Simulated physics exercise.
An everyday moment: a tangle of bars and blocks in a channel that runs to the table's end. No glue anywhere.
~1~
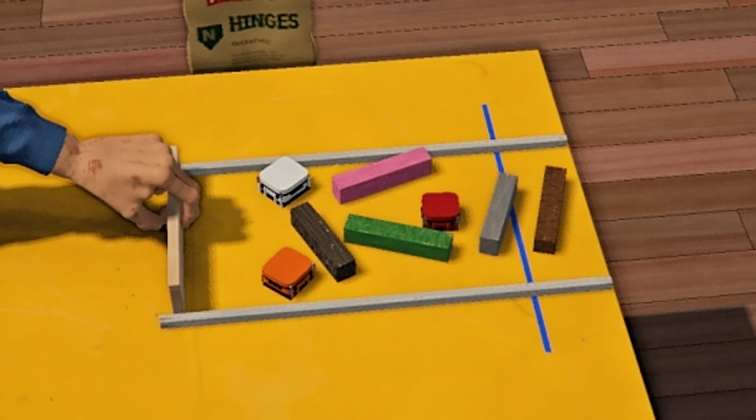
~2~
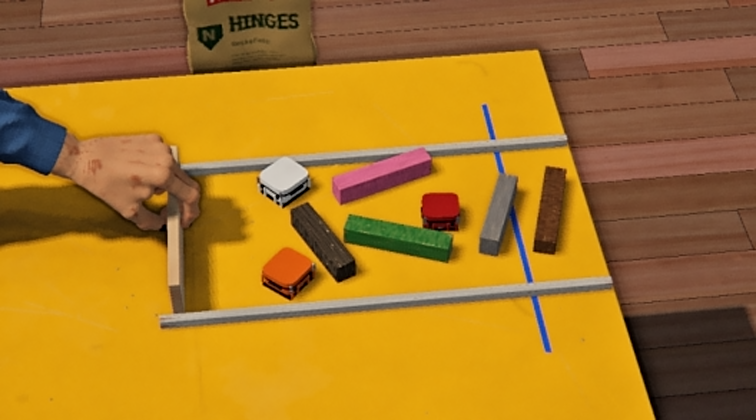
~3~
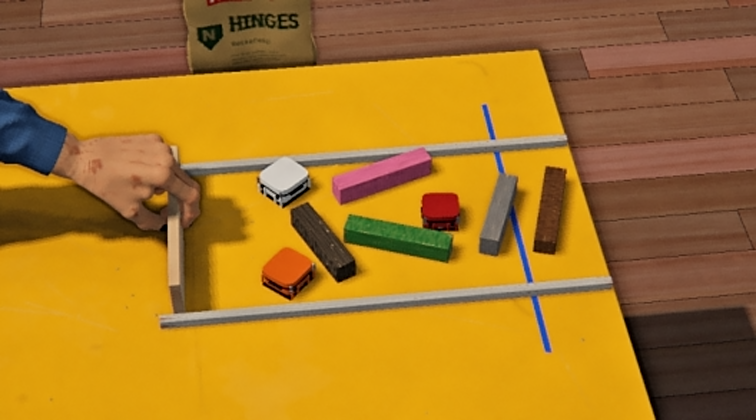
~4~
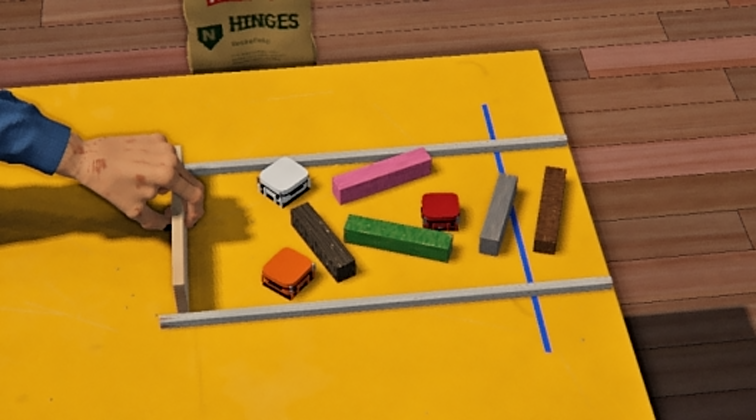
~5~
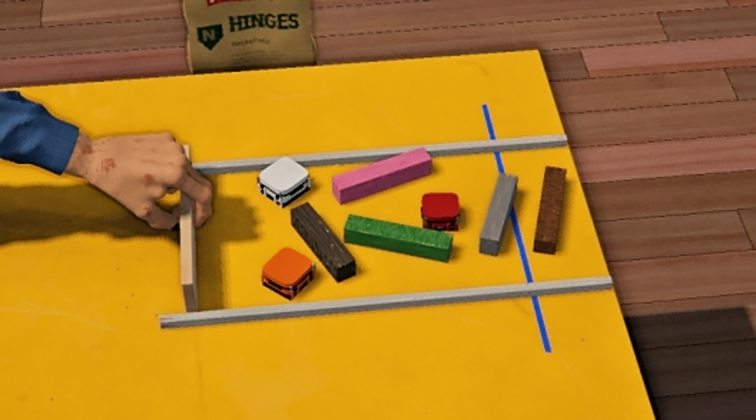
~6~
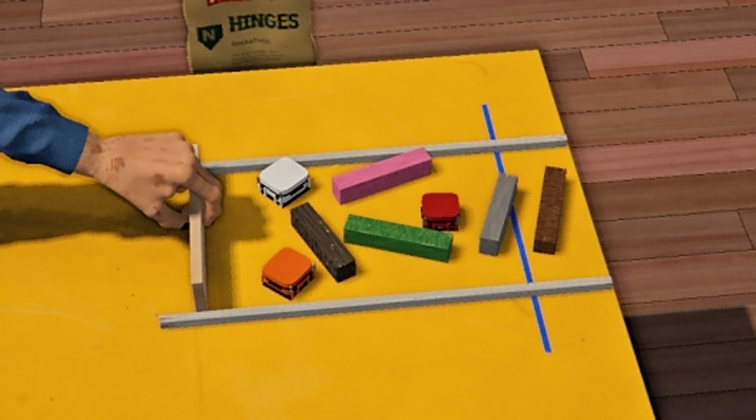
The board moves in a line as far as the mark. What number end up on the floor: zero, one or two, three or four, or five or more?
The number that fall off is one or two.
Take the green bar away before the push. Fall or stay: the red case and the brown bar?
The red case holds on, the brown bar comes down.
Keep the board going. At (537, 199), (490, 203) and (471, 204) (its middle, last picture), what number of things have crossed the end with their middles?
In that order 5, 1 and 0.
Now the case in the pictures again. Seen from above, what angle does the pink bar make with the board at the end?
Some 60 degrees.
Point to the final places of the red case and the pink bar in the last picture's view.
The red case stops around (569, 187); the pink bar around (559, 166).
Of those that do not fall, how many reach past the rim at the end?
It comes to 3.
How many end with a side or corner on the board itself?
3 of them.
A little later, none off yet; brown bar at rest near (550, 209); grey bar at rest near (499, 214); red case at rest near (440, 213).
When it is over, the number that fall off is one or two; down, grey bar and brown bar.
